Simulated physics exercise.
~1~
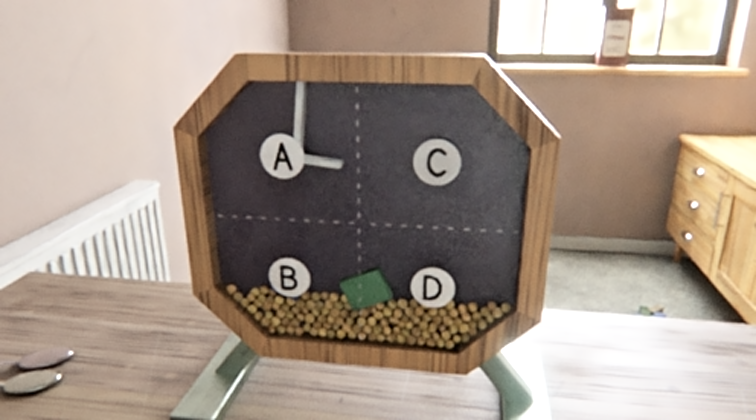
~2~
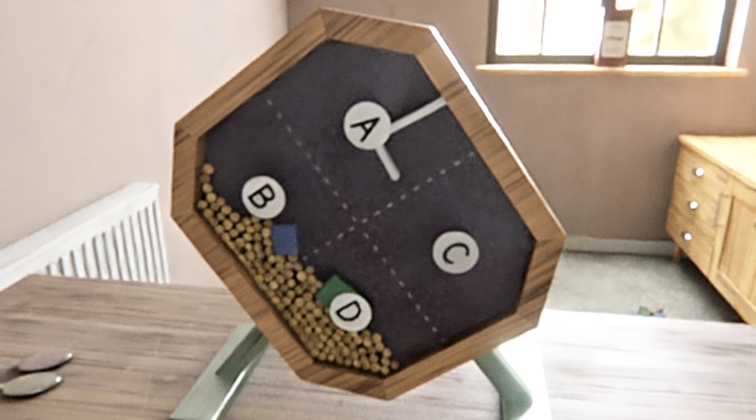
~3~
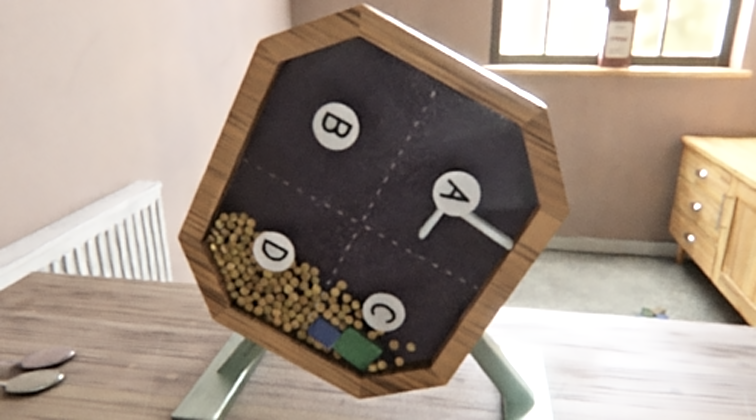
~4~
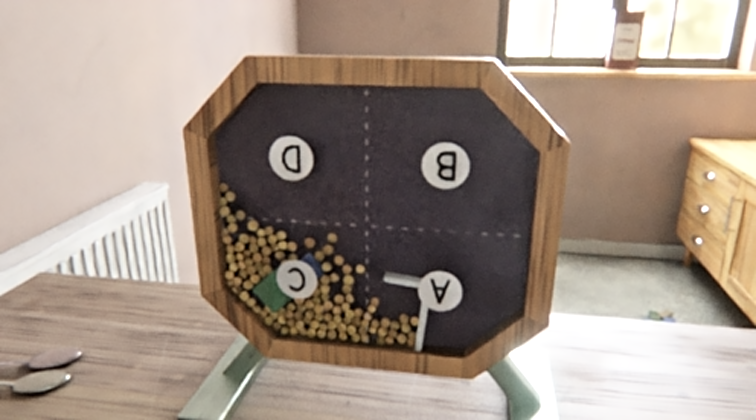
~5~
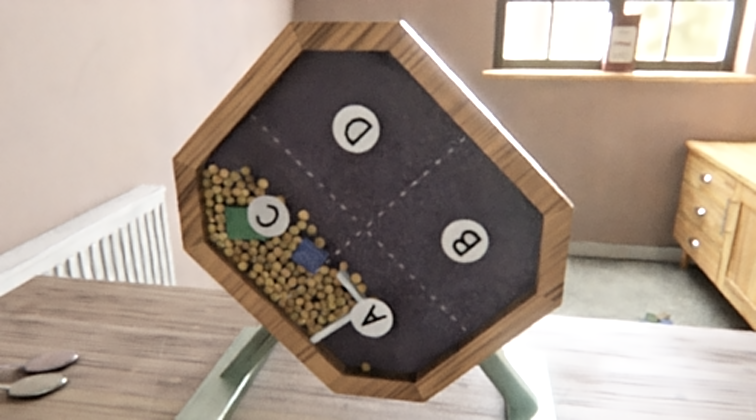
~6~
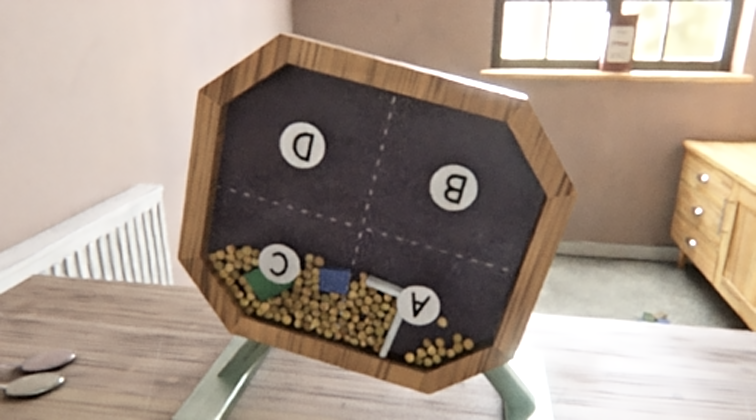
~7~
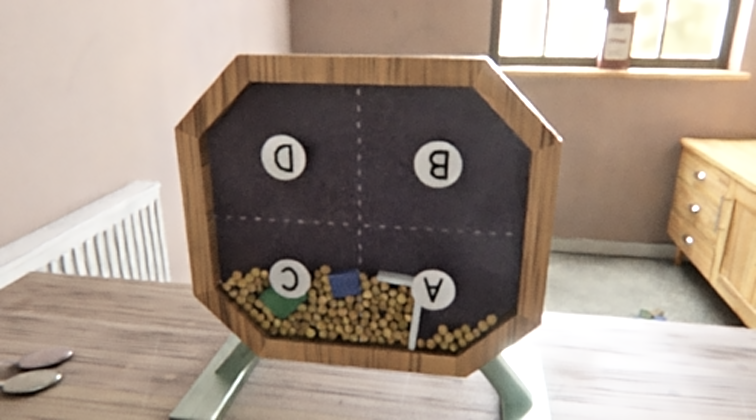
In a room with a radiator, a bright window and wooden drawers, a slightly swaying view faces a wood-framed, eight-sided case standing on a tabletop. Pale beads and a green block lie along its bottom, below a white angled piece beside the upper-left letter A. The case turns clockwise, beads sliding and a blue block showing among them, until it is upside down. It tips further, heaping beads at the left, then swings partway back, some beads spreading right. It ends upside down, with both blocks among the beads in lower-left quarter C.
